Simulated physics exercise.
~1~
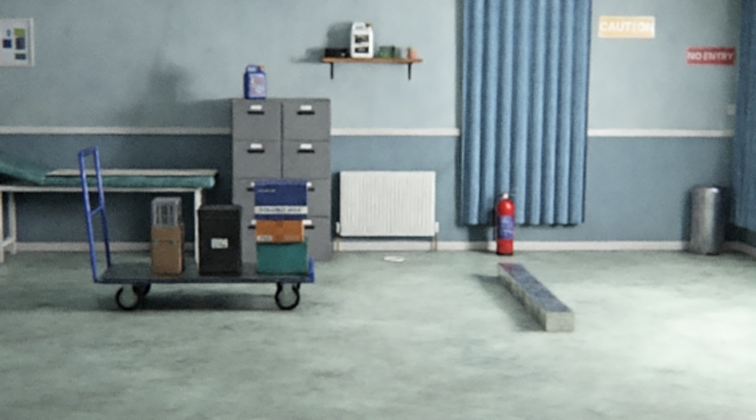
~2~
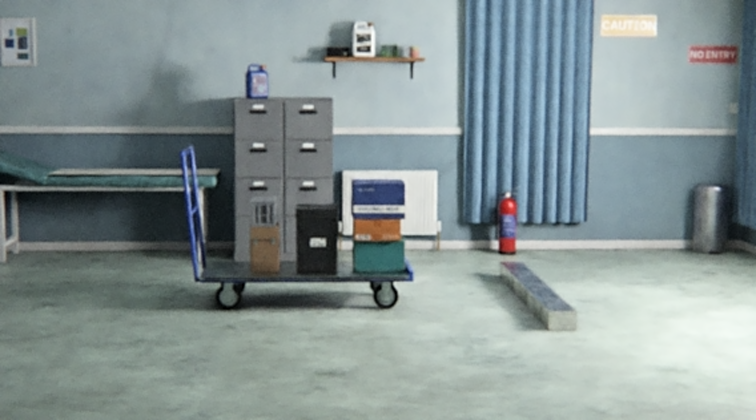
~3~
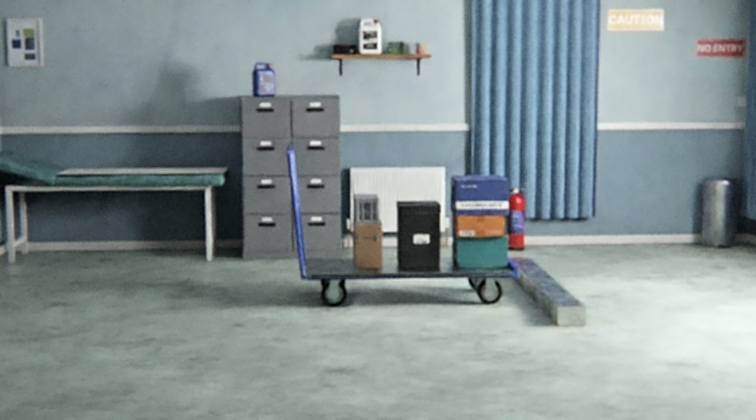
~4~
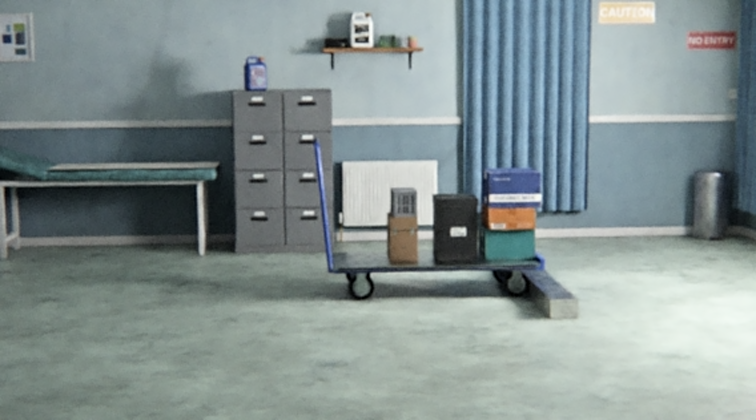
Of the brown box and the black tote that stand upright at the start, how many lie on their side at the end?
None of them do. The brown box and the black tote both still stand upright on the trolley.
